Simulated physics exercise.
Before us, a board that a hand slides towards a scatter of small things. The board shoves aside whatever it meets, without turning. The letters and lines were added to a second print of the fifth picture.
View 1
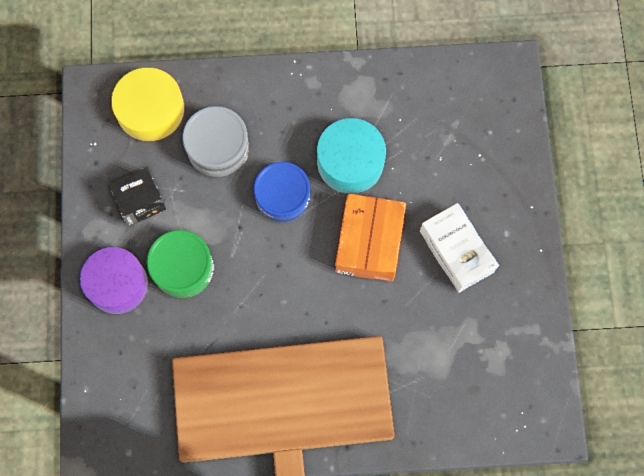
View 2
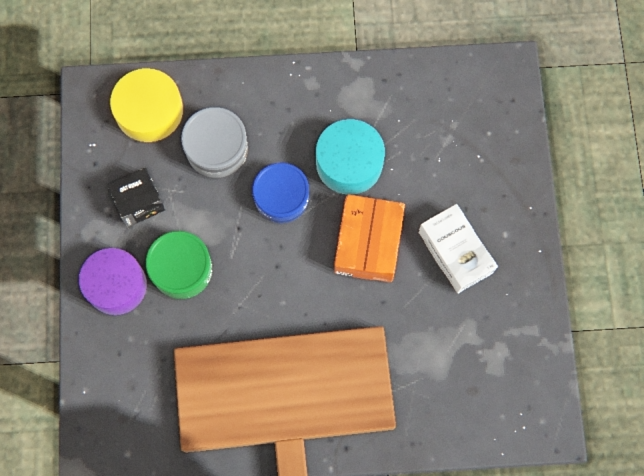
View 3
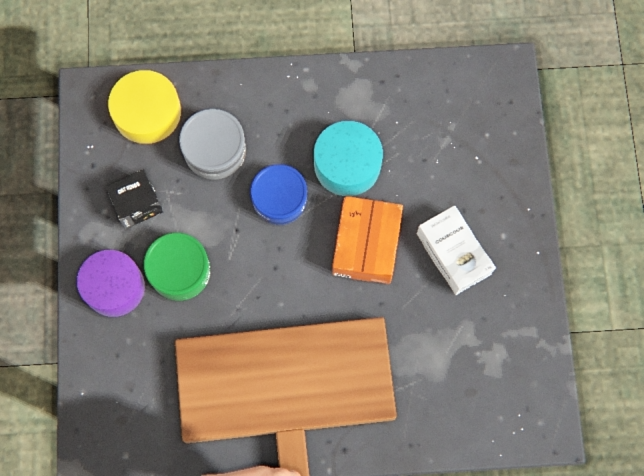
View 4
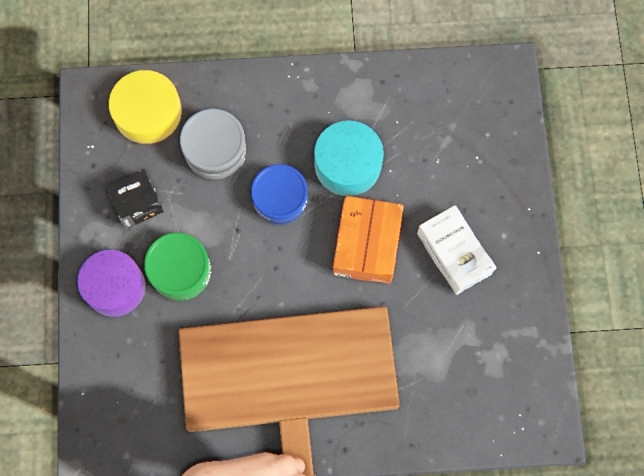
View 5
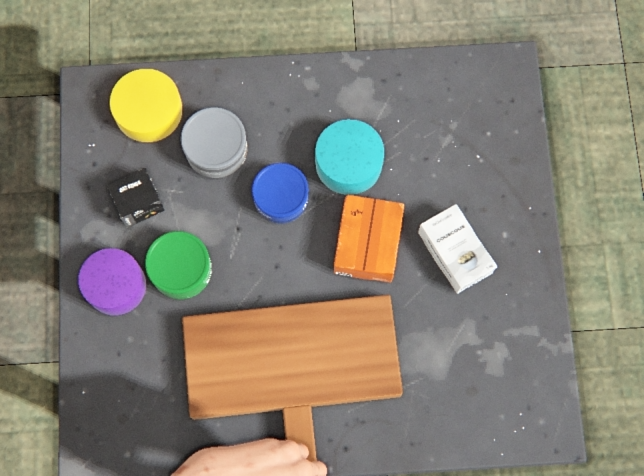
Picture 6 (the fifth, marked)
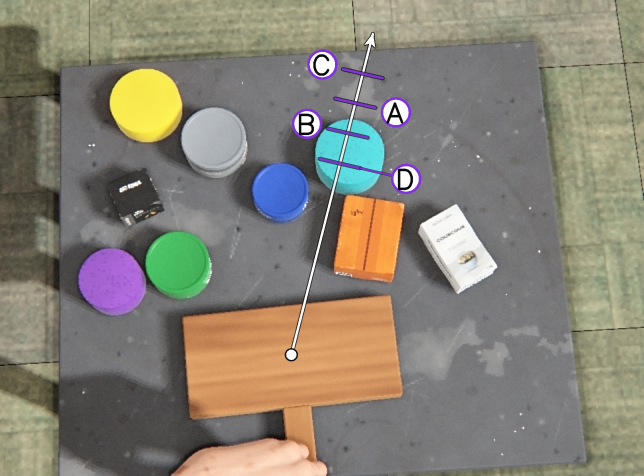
A hand at the bottom edge grips the handle of a brown wooden board on a dark grey, scuffed surface laid over green flooring, seen from above. Yellow, grey, blue, turquoise, purple and green round containers sit with a small black box at left and centre, orange and white boxes to the right. The board slides slowly upward towards them without turning, the hand coming into view partway, while the objects stay put.
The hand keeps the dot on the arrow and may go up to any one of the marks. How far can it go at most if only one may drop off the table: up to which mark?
No second one falls up to B.
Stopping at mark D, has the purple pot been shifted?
No.
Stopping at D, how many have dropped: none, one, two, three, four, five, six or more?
By then, one.
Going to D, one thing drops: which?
The turquoise pot.
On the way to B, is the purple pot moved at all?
No.
On the copy, A at (355, 103); B at (348, 133); C at (362, 74); D at (340, 163); the arrow from (291, 355) to (373, 34); the white dot at (291, 355).
On B. First, board (313, 273); turquoise pot (348, 118); green jar (173, 240).
Then, board (333, 193); turquoise pot (343, 49); orange box (392, 106).
Finally, board (348, 138); turquoise pot over the edge; orange box (405, 53); one fallen.
By contrast, A drops three; C drops three; D is within the limit but short.
